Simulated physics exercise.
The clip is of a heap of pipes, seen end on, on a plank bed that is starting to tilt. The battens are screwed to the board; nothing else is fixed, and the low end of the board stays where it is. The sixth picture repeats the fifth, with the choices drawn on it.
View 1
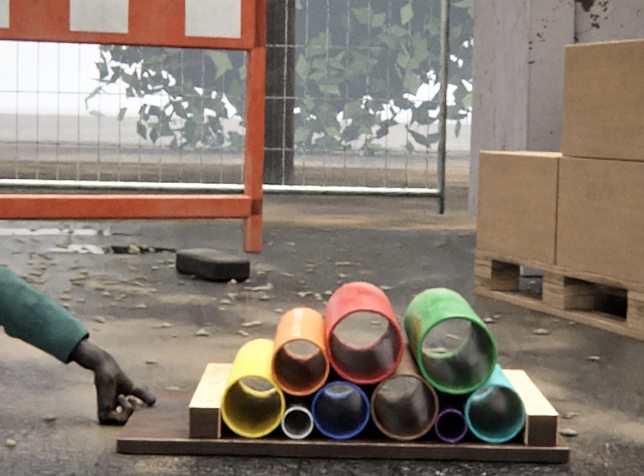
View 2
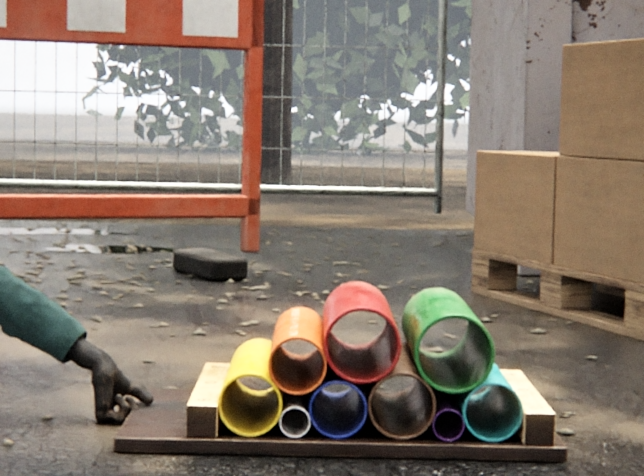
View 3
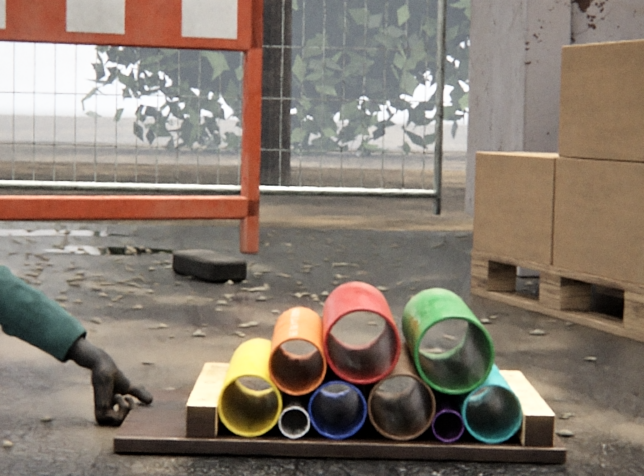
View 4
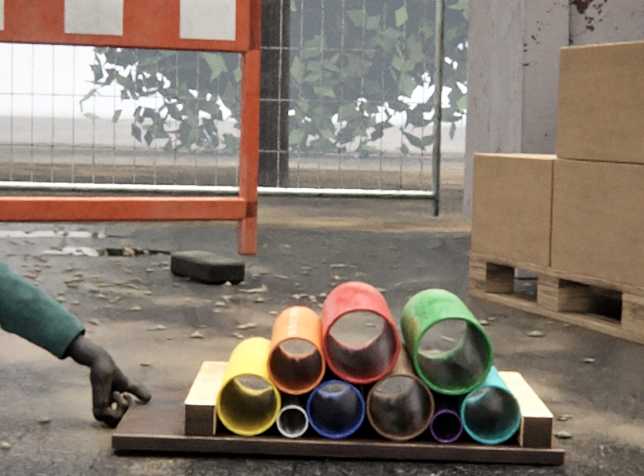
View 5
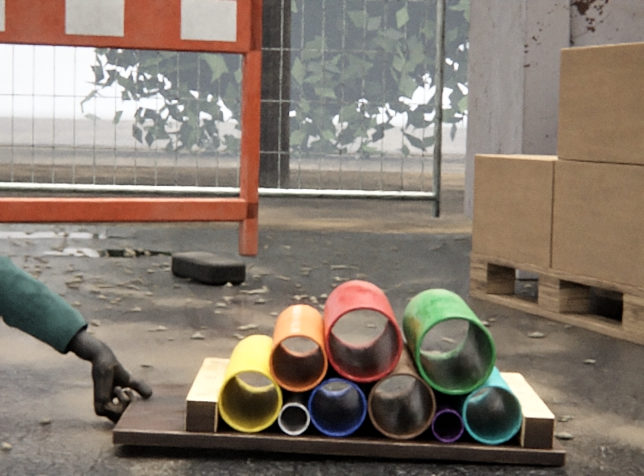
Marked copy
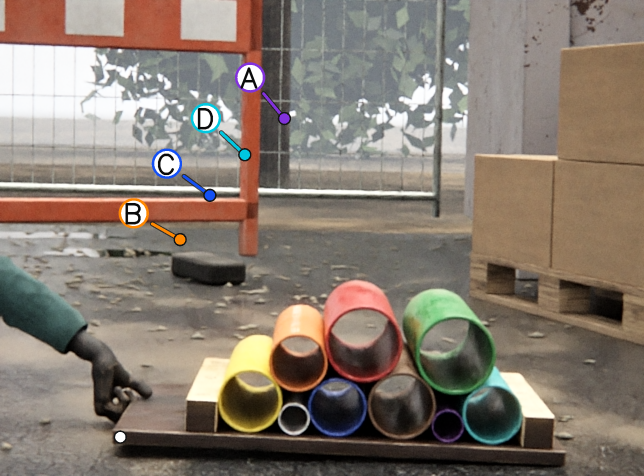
A dark-gloved hand in a green sleeve rests at the left end of a low plank on wet, littered ground, seen from the front at a low height. Yellow, orange, red and green pipes sit above or beside smaller white, blue, brown, purple and teal ones between pale battens, with an orange barrier behind and boxes right. The hand shifts slightly at the board's left end, while the pipes barely move.
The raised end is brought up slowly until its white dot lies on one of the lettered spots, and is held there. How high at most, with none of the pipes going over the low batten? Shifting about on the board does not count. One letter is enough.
Lift it to B and no more.
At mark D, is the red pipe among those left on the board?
No.
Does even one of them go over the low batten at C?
Yes.
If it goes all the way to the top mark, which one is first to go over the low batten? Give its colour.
First is the green one.
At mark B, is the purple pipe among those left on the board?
Yes.
On the marked copy, A at (284, 119); B at (180, 240); C at (210, 195); D at (245, 155); the white dot at (120, 437).
Taking B. A third of the way, board at 17°.
Two thirds of the way, board at 28°.
When it is over, board at 28°, none over the low batten.
As for the rest, A three over the low batten (green, red, orange); C two over the low batten (green, red); D two over the low batten (green, red).
